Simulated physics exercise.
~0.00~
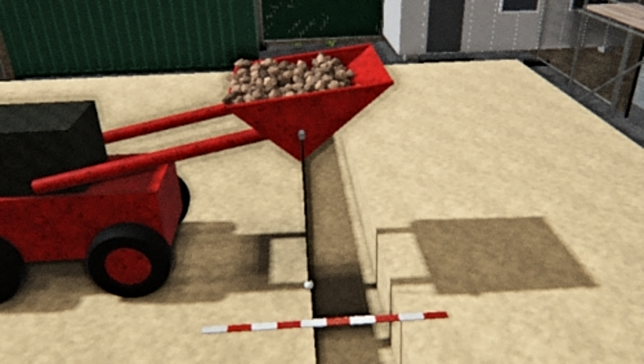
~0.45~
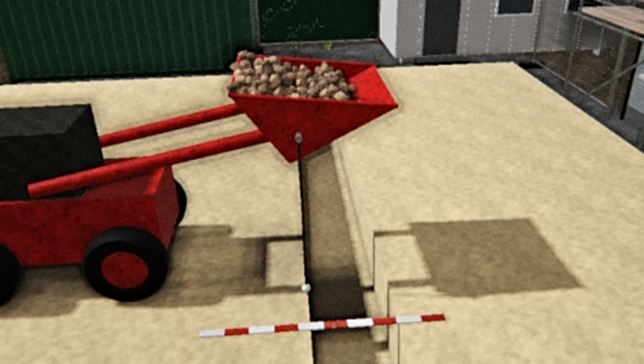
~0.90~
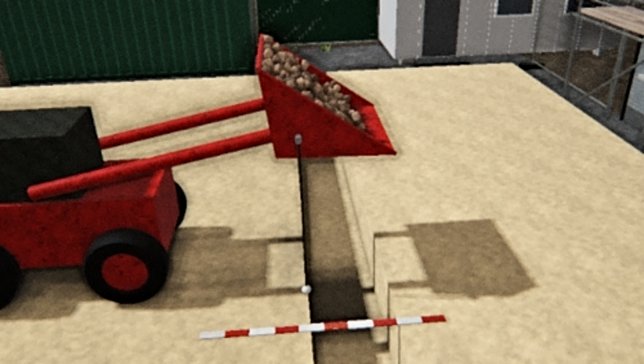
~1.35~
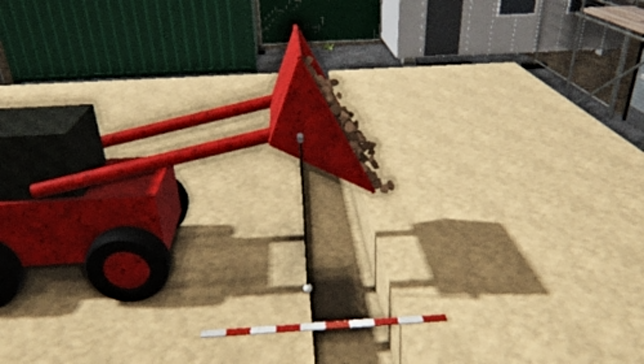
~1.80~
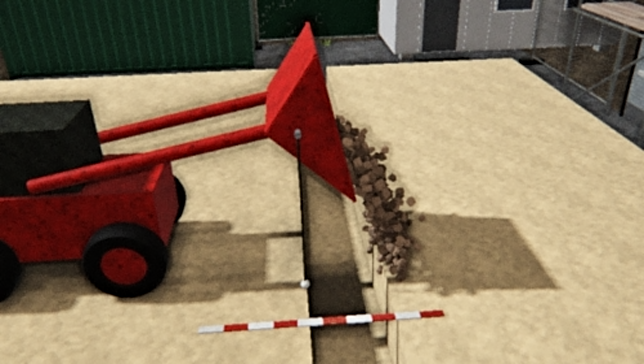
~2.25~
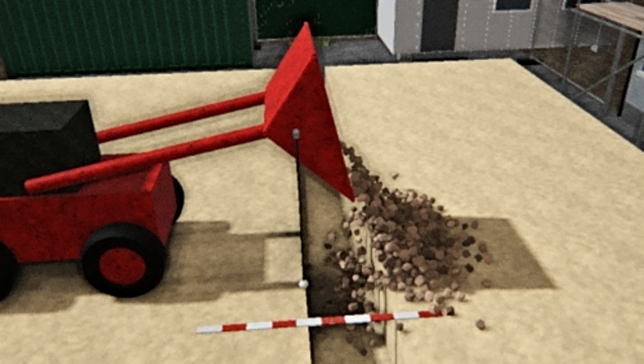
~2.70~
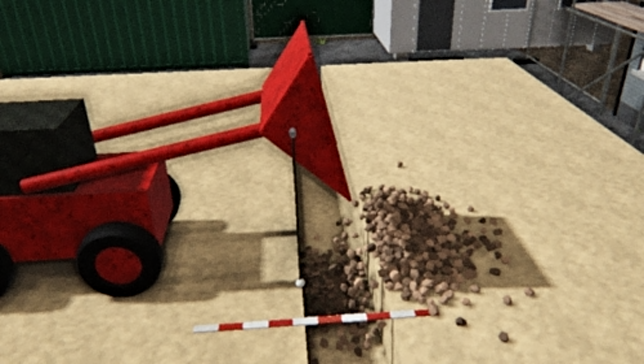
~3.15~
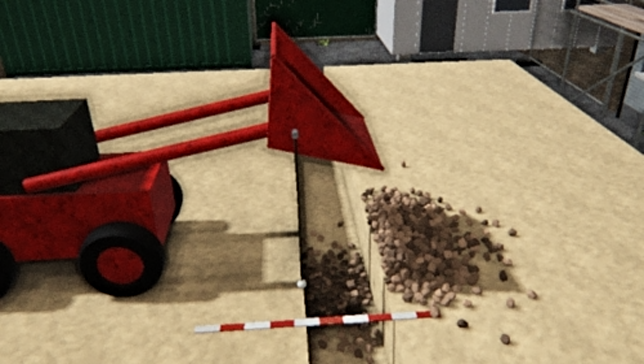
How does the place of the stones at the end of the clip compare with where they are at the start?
At the start the stones are heaped in the raised red bucket, while at the end they lie lower and further right, with some in the trench and most spread on the ground beyond it.
We see a red loader holding a raised bucket of brown stones beside a narrow trench, then tipping it forward so the stones pour out, some into the trench and most onto the ground beyond, before the emptied bucket starts tilting back.
